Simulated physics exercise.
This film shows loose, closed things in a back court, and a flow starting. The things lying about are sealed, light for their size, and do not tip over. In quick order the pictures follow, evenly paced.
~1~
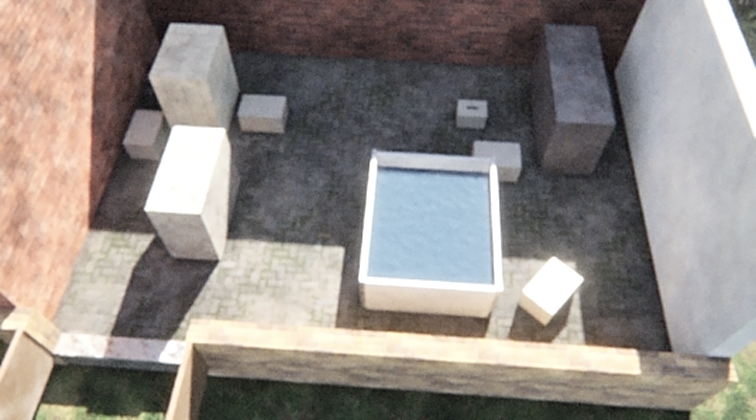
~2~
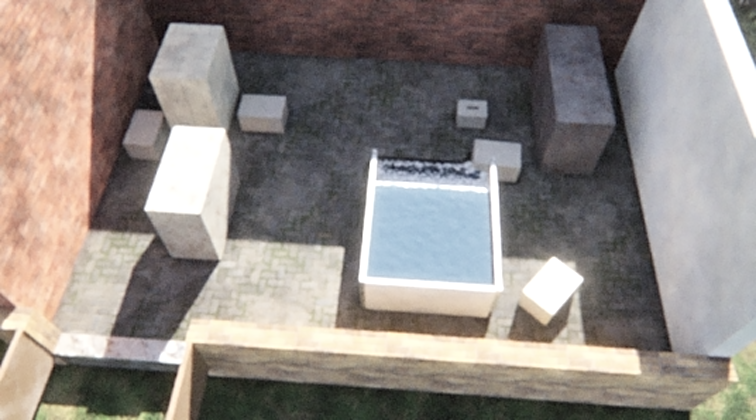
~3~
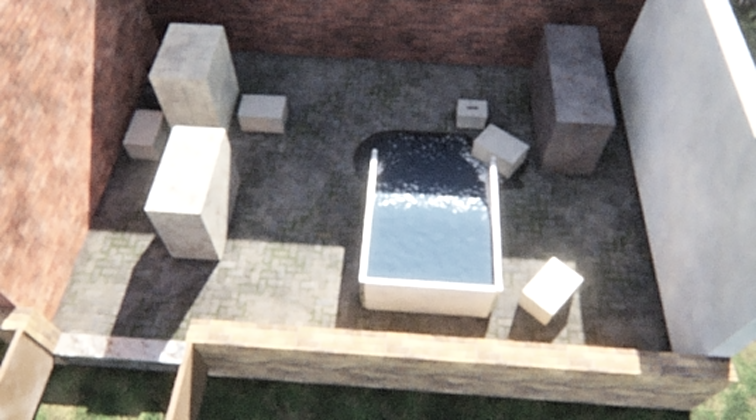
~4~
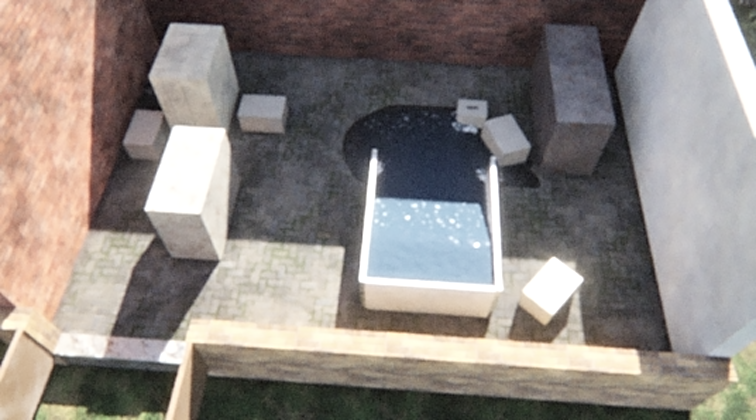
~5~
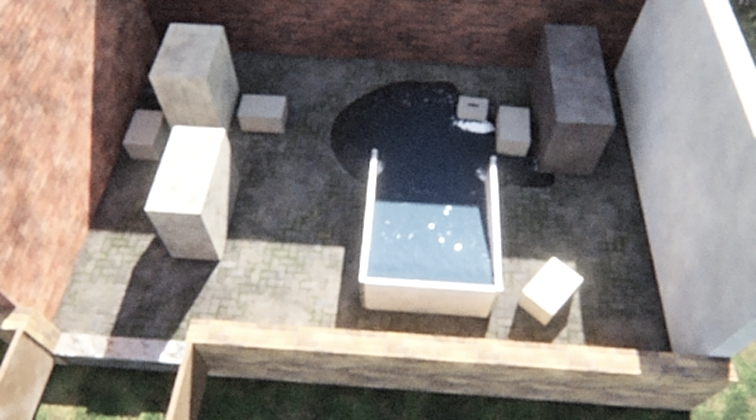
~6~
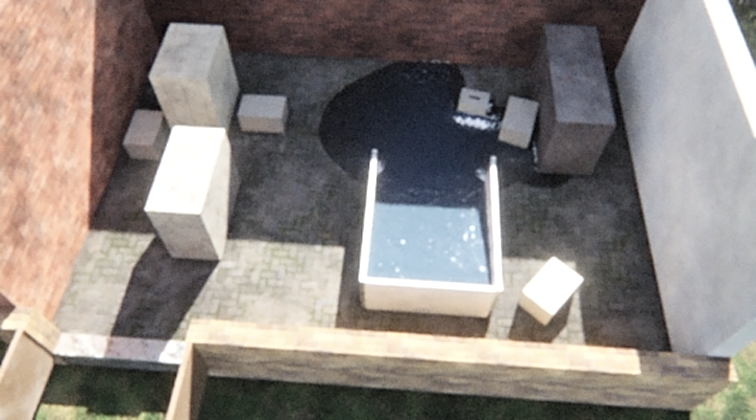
The clip opens on a walled, paved court where pale boxes and tall blocks stand around a white-rimmed tank of blue water. The tank's far side opens and dark water spreads across the paving, turning and pushing a nearby crate back and to the right, then nudging a smaller tote slightly.
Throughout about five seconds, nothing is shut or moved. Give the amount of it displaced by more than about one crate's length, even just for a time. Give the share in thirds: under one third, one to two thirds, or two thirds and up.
Counting the far movers, it's high - two thirds or more.
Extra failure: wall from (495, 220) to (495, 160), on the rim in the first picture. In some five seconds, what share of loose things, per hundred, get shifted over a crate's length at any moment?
It comes out at roughly 10 per cent.
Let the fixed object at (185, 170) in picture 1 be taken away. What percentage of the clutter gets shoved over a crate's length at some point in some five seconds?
Roughly 90 in a hundred.
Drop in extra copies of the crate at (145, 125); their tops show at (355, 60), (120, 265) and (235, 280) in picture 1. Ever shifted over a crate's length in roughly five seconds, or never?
Item by item: Goes the distance, remains in place, remains in place.
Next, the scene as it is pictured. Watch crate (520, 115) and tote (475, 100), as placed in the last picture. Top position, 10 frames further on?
Roughly (521, 77), then (500, 50).
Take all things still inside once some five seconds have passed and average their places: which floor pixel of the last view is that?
That averages to about (328, 198) on the floor.
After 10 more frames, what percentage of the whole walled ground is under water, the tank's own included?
Estimate: Close to 35 in a hundred.
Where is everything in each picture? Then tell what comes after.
The first frame shows a crate at (498, 154), on the bottom; a tote at (473, 108) rests on the ground; 0 of 7 have shifted.
The second frame shows a crate at (498, 153) rests on the ground; a tote at (473, 108), on the bottom; 0 of 7 have shifted.
The third frame shows a crate at (501, 144) rests on the ground, close to its start; a tote at (473, 108) rests on the ground; 1 of 7 have shifted.
The fourth frame shows a crate at (507, 134) rests on the ground, a stride from its start; a tote at (473, 108) rests on the ground; 1 of 7 have shifted.
The fifth frame shows a crate at (515, 124) rests on the ground, a stride from its start; a tote at (473, 105) rests on the ground, close to its start; 2 of 7 have shifted.
The sixth frame shows a crate at (521, 114) rests on the ground, a stride from its start; a tote at (475, 98) rests on the ground, close to its start; 2 of 7 have shifted.
A moment on, 2 of 7 are well off their spots; 1 afloat.
Next, 2 of 7 are well off their spots; 2 afloat.
Later, 2 of 7 are well off their spots; 4 afloat.
In the end, 6 of 7 are well off their spots, and 6 have been at some point; 1 afloat.
